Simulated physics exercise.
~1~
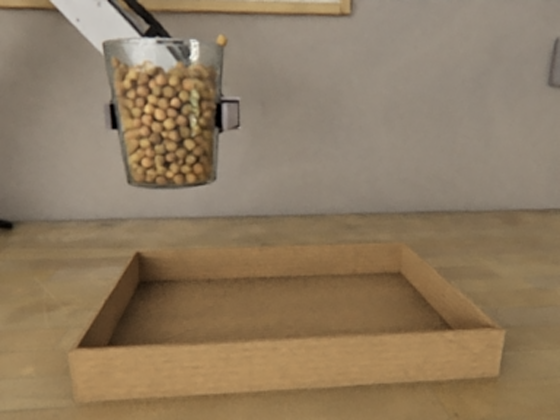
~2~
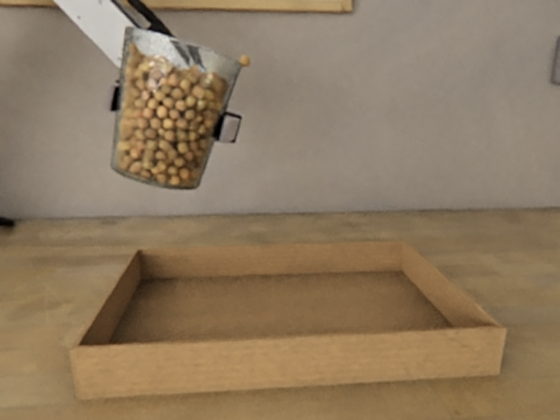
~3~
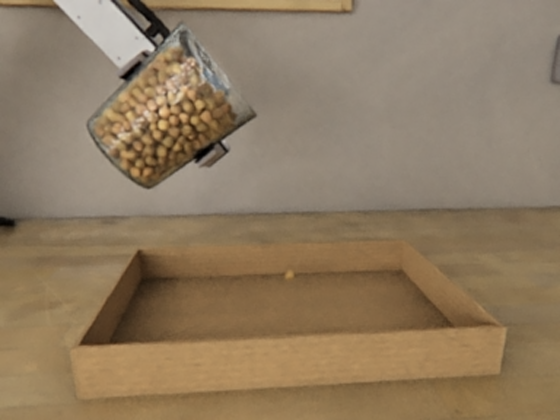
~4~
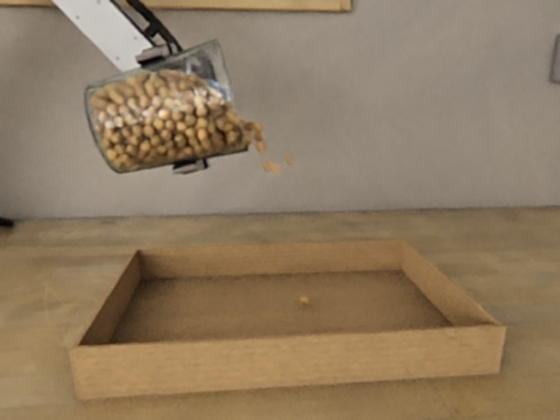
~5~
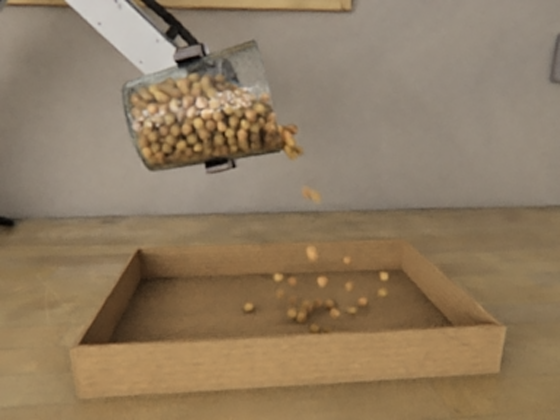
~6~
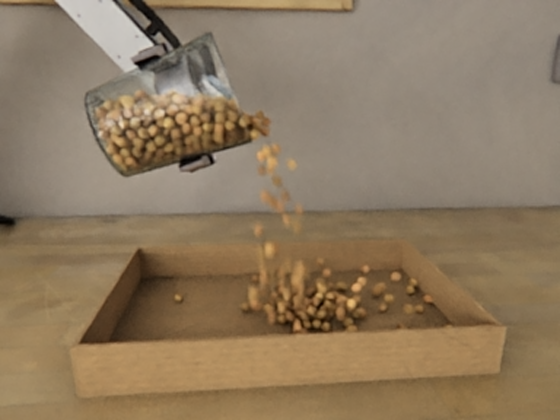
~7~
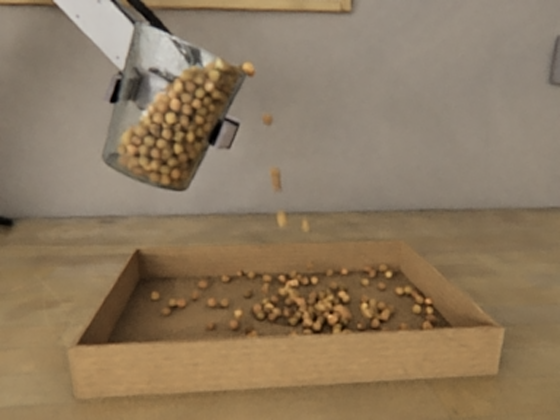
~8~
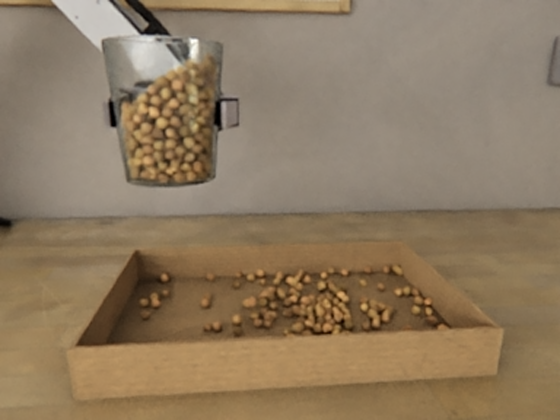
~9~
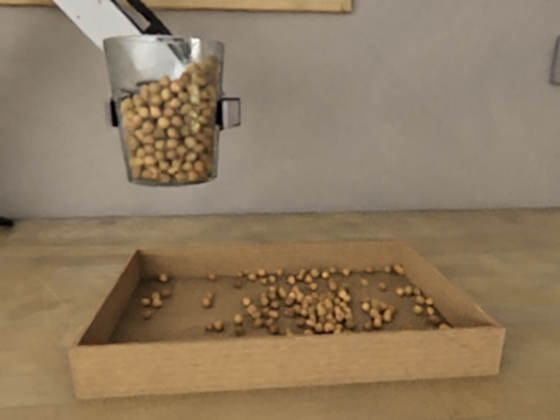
A robot arm tipped a clear beaker of dried chickpeas onto its side above a shallow brown tray, spilling some that scattered across the bottom, then turned it upright again, with most of the chickpeas still inside and the rest lying in the tray.
